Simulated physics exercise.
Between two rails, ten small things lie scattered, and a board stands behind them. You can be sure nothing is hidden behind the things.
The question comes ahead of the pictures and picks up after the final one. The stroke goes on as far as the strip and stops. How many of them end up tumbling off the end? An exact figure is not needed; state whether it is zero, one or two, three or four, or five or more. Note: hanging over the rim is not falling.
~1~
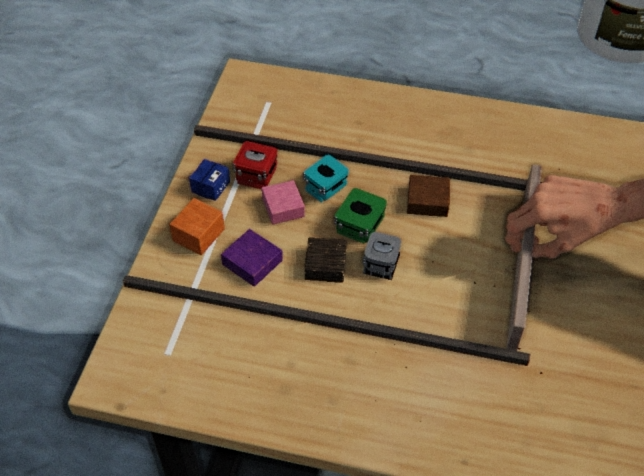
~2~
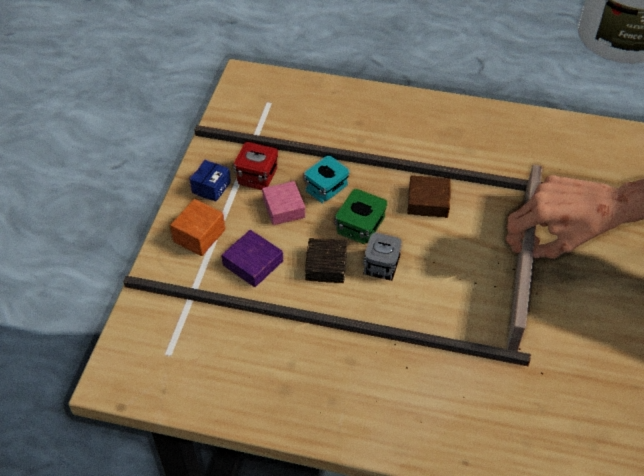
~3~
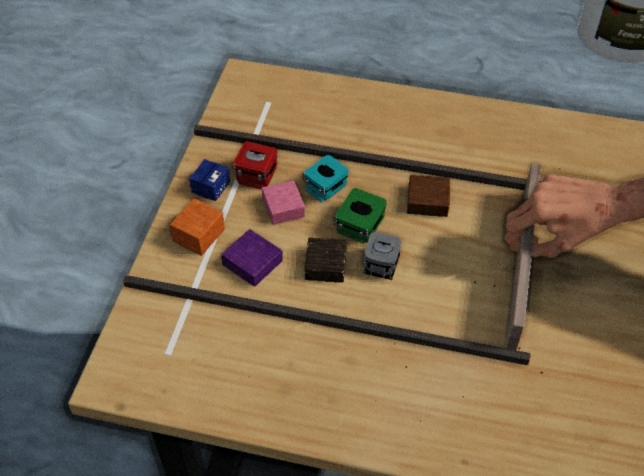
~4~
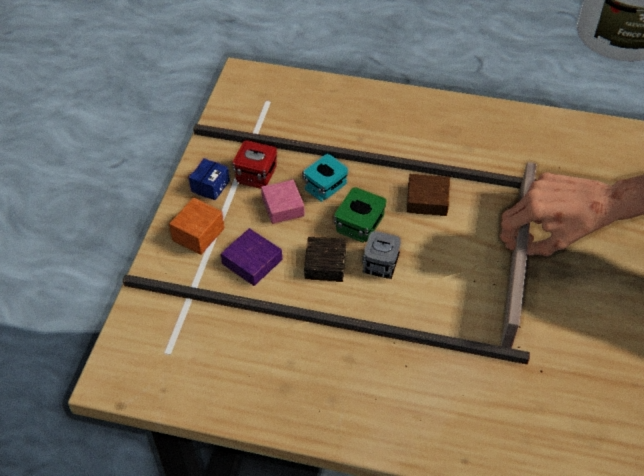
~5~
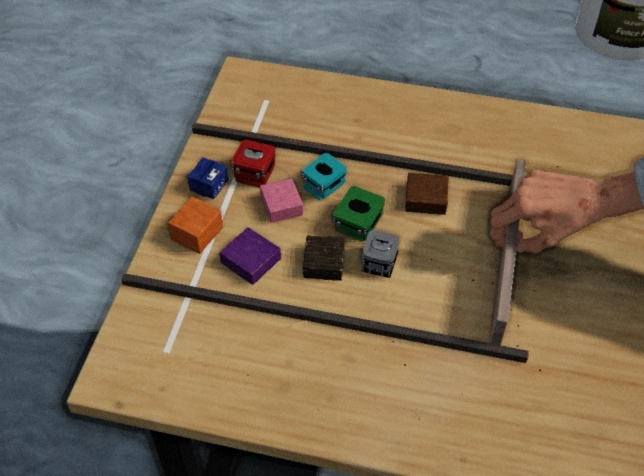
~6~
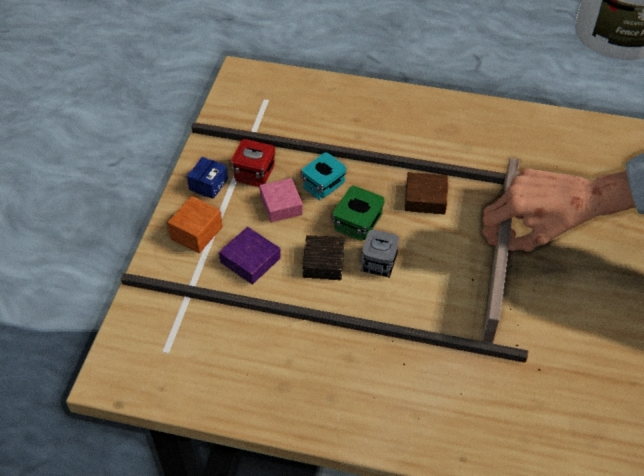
The tally of drops is above two and under five.
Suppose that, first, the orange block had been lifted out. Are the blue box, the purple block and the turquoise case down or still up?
Blue box - gone, purple block - gone, turquoise case - safe.
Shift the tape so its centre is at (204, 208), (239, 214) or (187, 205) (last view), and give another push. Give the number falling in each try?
Try 1: 6; try 2: 3; try 3: 7.
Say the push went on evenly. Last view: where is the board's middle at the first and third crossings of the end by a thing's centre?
In pixels, around (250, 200) followed by around (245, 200).
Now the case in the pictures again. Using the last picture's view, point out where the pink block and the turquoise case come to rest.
Listed in order, first is (179, 179) and the other is (188, 149).
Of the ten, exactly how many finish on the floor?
That makes a total of 4.
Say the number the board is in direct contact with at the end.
At rest, 3 are in contact.
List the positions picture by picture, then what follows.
In the first frame, blue box (210, 180); orange block (198, 227); red case (256, 165); board (525, 253); tape (224, 214).
In the second frame, orange block (198, 228); board (525, 254).
In the third frame, red case (256, 165); turquoise case (326, 179).
In the fourth frame, blue box (209, 179); grey case (382, 255).
In the fifth frame, orange block (196, 225); black block (324, 258).
In the sixth frame, blue box (208, 178); orange block (195, 225); red case (254, 163); board (502, 247); tape (222, 211).
A little later, none off yet; blue box at rest near (208, 178); orange block at rest near (195, 225); red case at rest near (254, 163).
Next, none off yet; blue box moving near (200, 178); orange block shifted a little near (180, 221); red case shifted a little near (238, 161).
When it is over, the number that fall off is three or four; down, purple block, red case, orange block and blue box.
